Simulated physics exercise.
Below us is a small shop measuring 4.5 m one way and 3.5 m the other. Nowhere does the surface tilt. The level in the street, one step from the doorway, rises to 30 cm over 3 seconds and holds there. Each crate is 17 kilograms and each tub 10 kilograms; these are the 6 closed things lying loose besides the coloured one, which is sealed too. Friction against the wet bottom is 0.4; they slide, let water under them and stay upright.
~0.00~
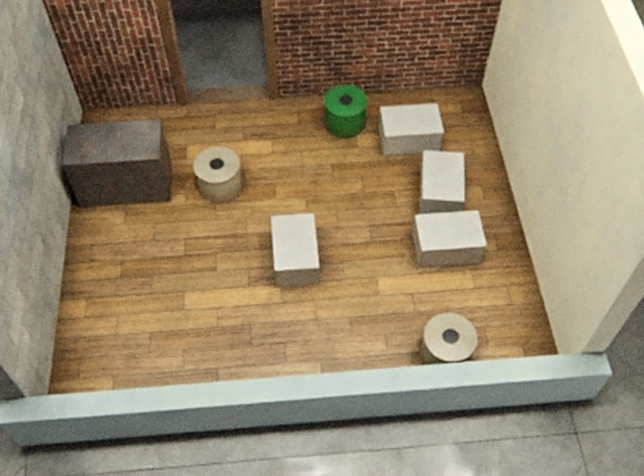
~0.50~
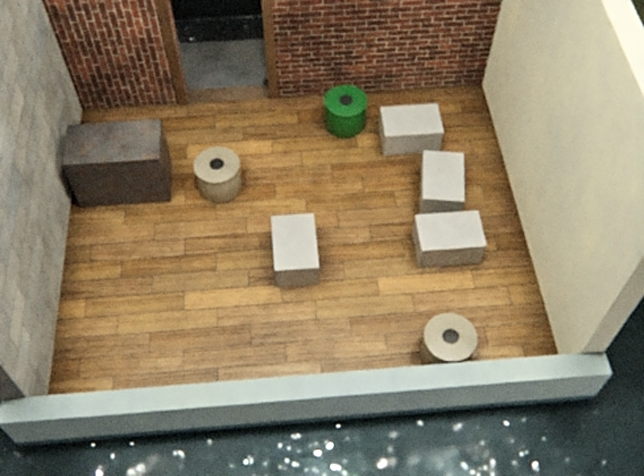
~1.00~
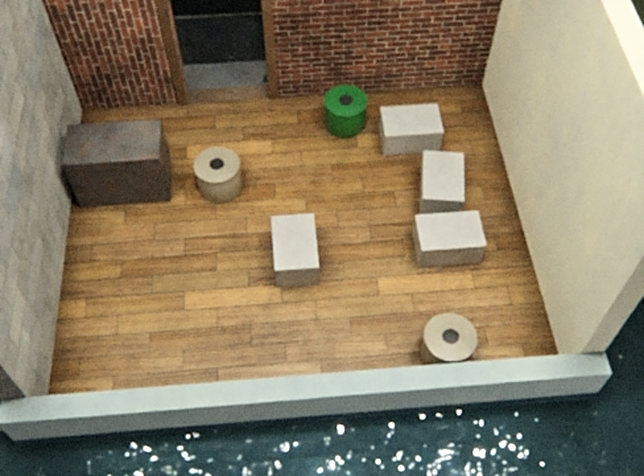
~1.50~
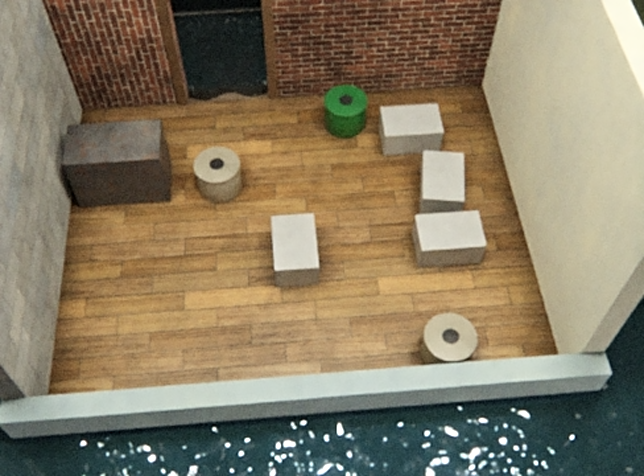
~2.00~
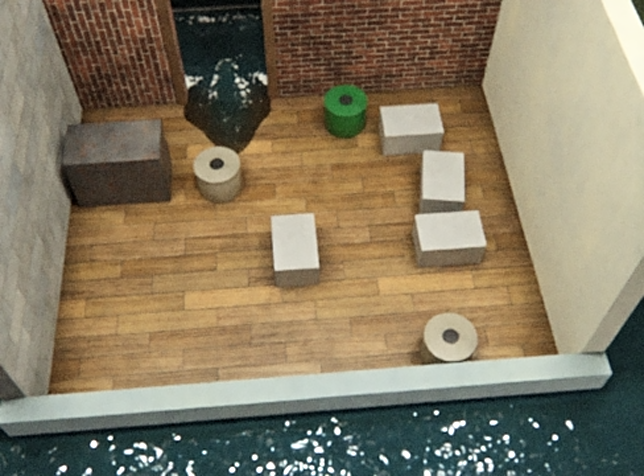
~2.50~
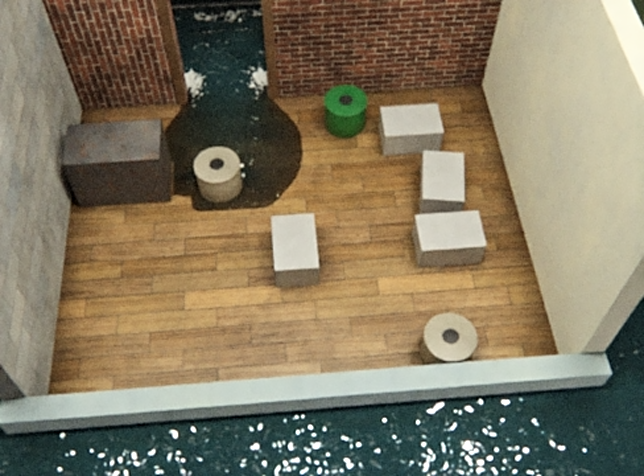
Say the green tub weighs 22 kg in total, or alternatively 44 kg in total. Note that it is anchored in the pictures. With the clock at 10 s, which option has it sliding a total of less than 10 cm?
The one that works is the first, 22 kg.
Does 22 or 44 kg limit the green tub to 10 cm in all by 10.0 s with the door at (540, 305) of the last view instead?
There just the heavier succeeds.
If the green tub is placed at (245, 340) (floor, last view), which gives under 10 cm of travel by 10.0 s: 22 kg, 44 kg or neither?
Outcome - success with heavier only.
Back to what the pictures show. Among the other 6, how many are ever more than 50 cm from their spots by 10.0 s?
It works out to 5.
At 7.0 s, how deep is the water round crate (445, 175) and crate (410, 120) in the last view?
3 and 1 cm.
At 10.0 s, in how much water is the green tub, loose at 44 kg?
Close to 6 cm deep.
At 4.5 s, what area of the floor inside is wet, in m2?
Wet: Near 11.0 m2.
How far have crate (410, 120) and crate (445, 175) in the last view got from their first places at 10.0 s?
In that order: 40 cm, 60 cm.
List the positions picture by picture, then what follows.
The green tub at (346, 100), on the bottom; water covers 0.0 m2; 0 of 7 have shifted, in the first picture.
The green tub at (346, 100), on the bottom; water covers 0.0 m2; 0 of 7 have shifted, in the second picture.
The green tub at (346, 100), on the bottom; 0.0 m2 under water; 0 of 7 have shifted, in the third picture.
The green tub at (346, 100) rests on the ground; 0.0 m2 under water; 0 of 7 have shifted, in the fourth picture.
The green tub at (346, 100), on the bottom; 0.4 m2 under water; 0 of 7 have shifted, in the fifth picture.
The green tub at (346, 100) rests on the ground; 1.5 m2 under water; 0 of 7 have shifted, in the sixth picture.
After 3.5 s the green tub would be 0 cm from its start with 22 kg and 0 cm from its start with 44 kg; 1 cm of water round it then.
After 4.5 s the green tub would be 0 cm from its start with 22 kg and 0 cm from its start with 44 kg; 1 cm of water round it then.
After 7.0 s the green tub would be 0 cm from its start with 22 kg and 0 cm from its start with 44 kg; 2 cm of water round it then.
After 10.0 s the green tub would be 2 cm from its start with 22 kg and 0 cm from its start with 44 kg; 6 cm of water round it then.
